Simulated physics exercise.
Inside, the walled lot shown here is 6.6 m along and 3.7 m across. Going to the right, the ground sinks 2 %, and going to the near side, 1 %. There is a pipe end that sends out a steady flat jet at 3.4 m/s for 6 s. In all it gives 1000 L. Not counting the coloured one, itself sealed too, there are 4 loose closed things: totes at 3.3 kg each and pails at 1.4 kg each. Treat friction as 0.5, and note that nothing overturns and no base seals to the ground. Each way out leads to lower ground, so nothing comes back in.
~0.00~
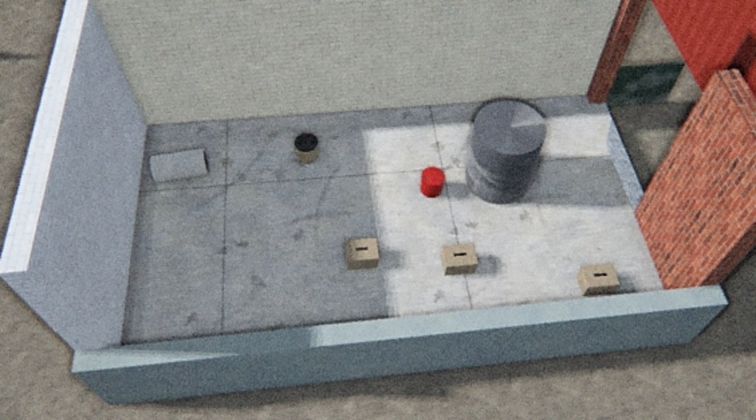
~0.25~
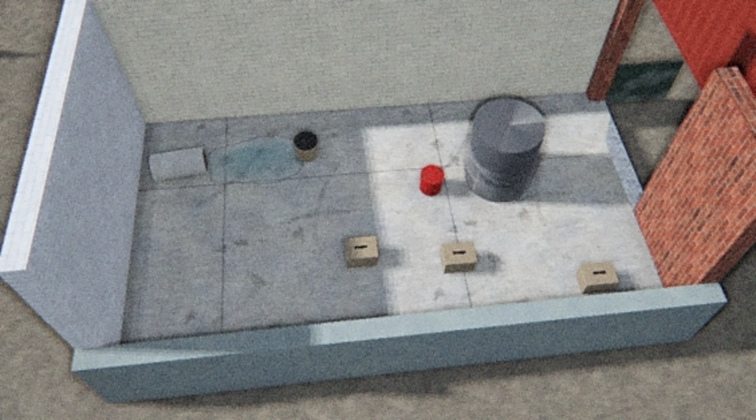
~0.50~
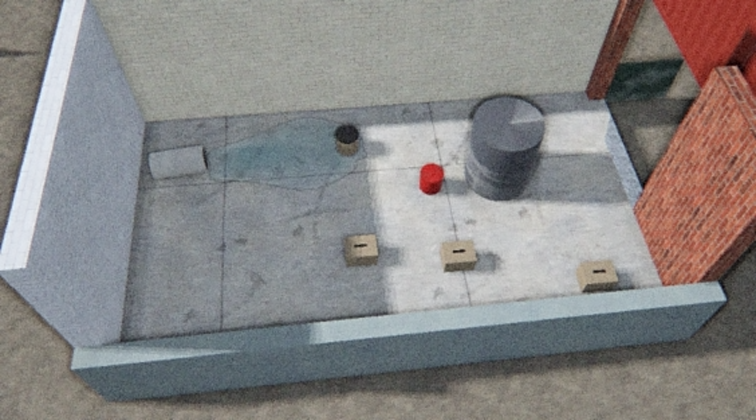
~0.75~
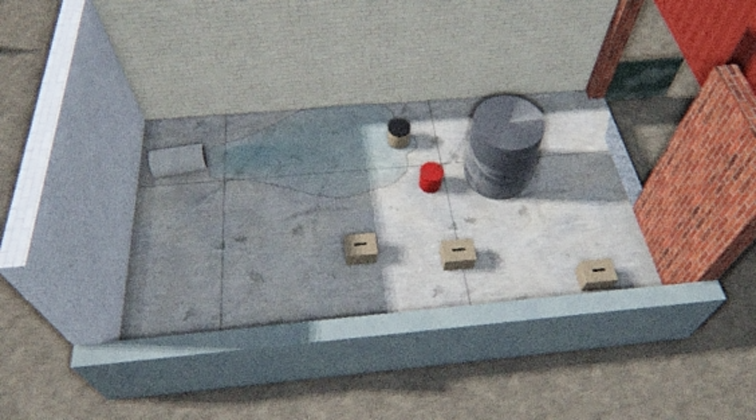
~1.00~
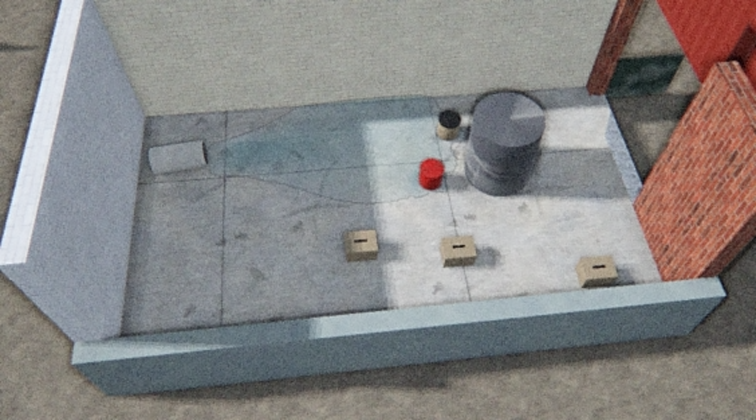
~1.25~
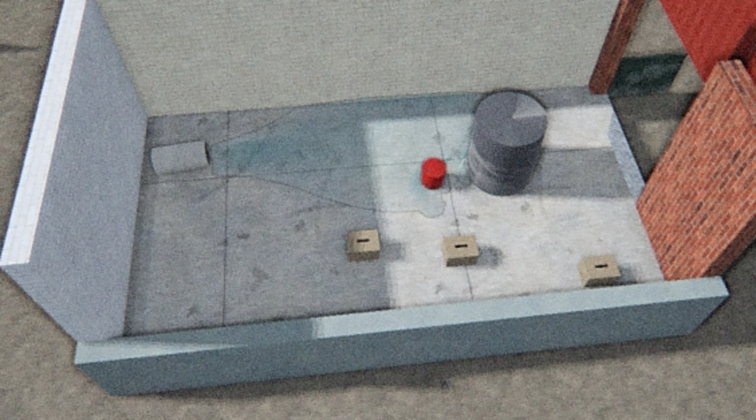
A walled lot with a grey concrete floor is seen from high above, the view shifting only slightly. A big dark grey tank stands right of centre beside a small red pail, with three tan boxes nearer the front, a dark-topped pail toward the back and a pipe end at left. Water spreads rightward from the pipe, carrying the dark-topped pail along until it passes behind the tank, while the red pail and boxes stay put.
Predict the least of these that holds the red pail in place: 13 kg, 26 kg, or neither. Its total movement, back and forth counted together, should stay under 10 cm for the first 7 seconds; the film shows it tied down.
Lighter suffices.
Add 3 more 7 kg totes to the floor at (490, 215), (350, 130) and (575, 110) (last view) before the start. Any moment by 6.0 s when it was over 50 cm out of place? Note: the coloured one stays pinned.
Within the mark, beyond the mark, beyond the mark.
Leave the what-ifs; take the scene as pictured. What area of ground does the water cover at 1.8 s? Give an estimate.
Roughly 7.5 m2 of it is wet.
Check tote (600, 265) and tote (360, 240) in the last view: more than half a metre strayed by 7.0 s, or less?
The first one tops the mark and the second one falls shy.
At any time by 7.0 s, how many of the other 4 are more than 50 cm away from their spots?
Count: 3.
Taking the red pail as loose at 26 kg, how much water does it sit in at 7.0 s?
4 cm, roughly.
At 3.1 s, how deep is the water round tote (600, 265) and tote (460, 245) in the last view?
Close to 0 and 2 centimetres.
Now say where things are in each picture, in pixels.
In the first frame, the red pail at (433, 176), on the bottom; 0.0 m2 under water; 0 of 5 have shifted.
In the second frame, the red pail at (432, 174) rests on the ground; 0.8 m2 under water; 0 of 5 have shifted.
In the third frame, the red pail at (432, 173) rests on the ground; 1.8 m2 under water; 1 of 5 have shifted.
In the fourth frame, the red pail at (431, 171) rests on the ground; water covers 3.2 m2; 1 of 5 have shifted.
In the fifth frame, the red pail at (432, 168) rests on the ground; 4.4 m2 under water; 1 of 5 have shifted.
In the sixth frame, the red pail at (434, 168) rests on the ground; 5.5 m2 under water; 1 of 5 have shifted.
After 1.8 s the red pail would be 0 cm from its start with 13 kg and 0 cm from its start with 26 kg; 5 cm of water round it then.
After 3.1 s the red pail would be 0 cm from its start with 13 kg and 0 cm from its start with 26 kg; 6 cm of water round it then.
After 4.9 s the red pail would be 0 cm from its start with 13 kg and 0 cm from its start with 26 kg; 6 cm of water round it then.
After 7.0 s the red pail would be 0 cm from its start with 13 kg and 0 cm from its start with 26 kg; 4 cm of water round it then.
